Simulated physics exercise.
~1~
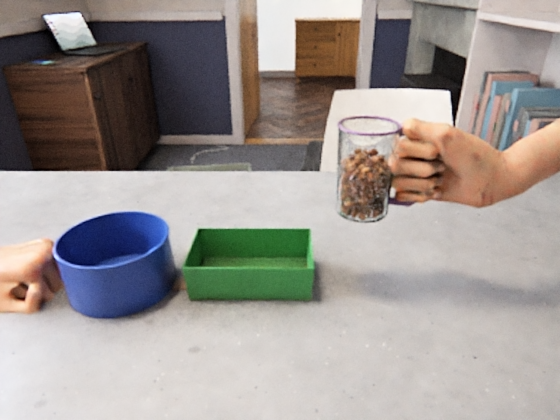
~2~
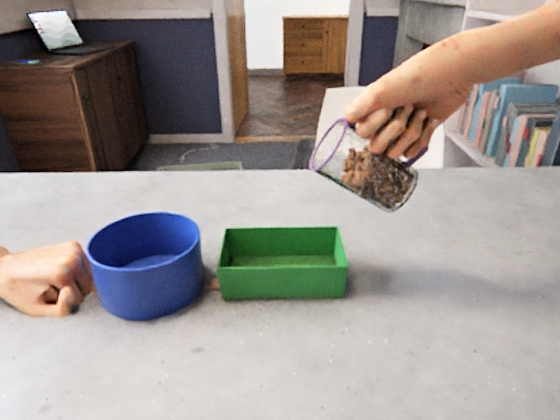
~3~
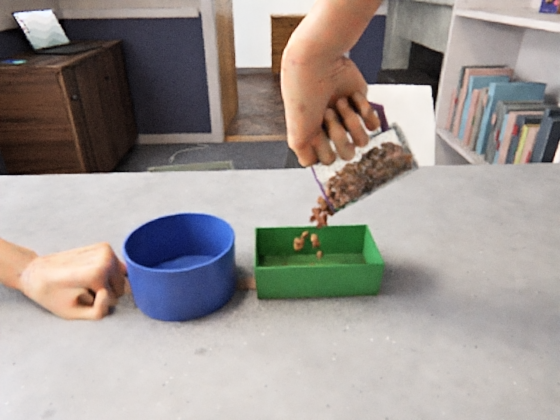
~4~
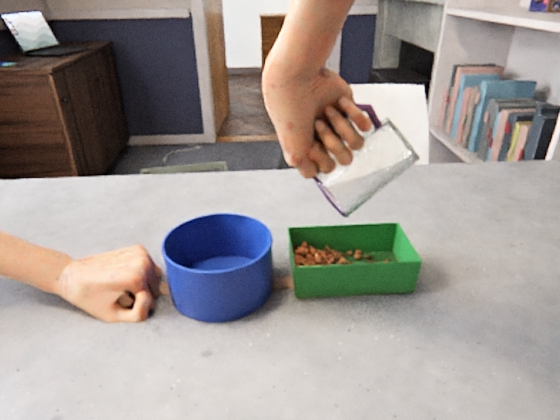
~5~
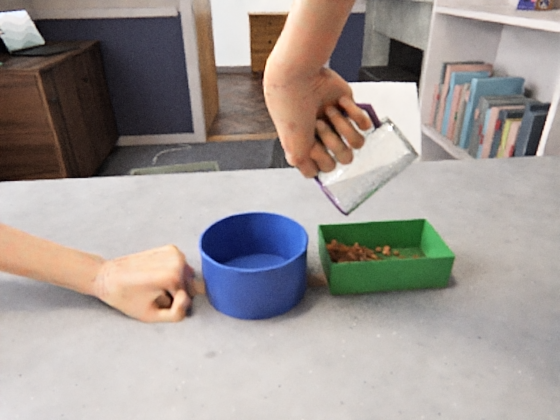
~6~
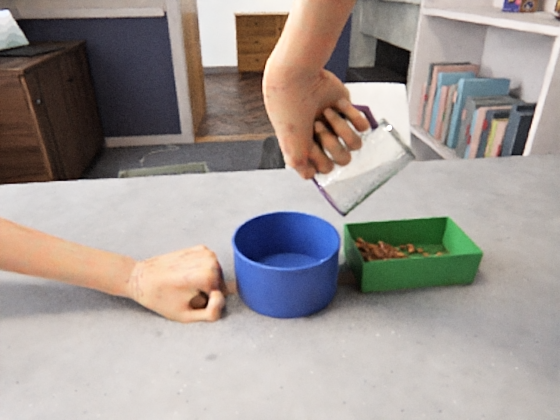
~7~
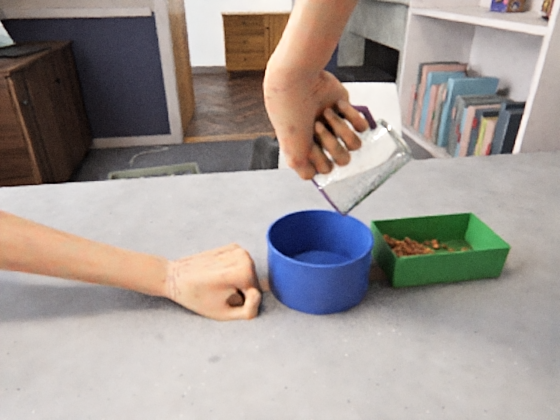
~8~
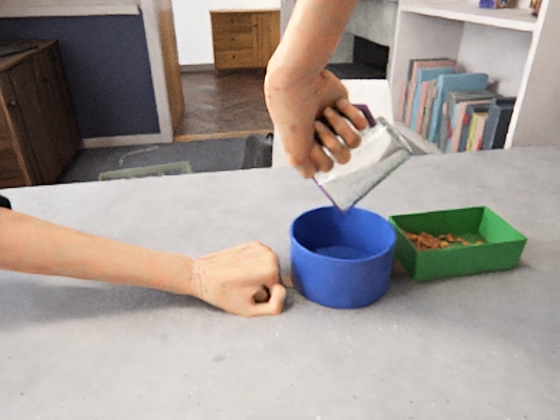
A hand tips a clear cup, pouring brown kibble that stays in the green tin.
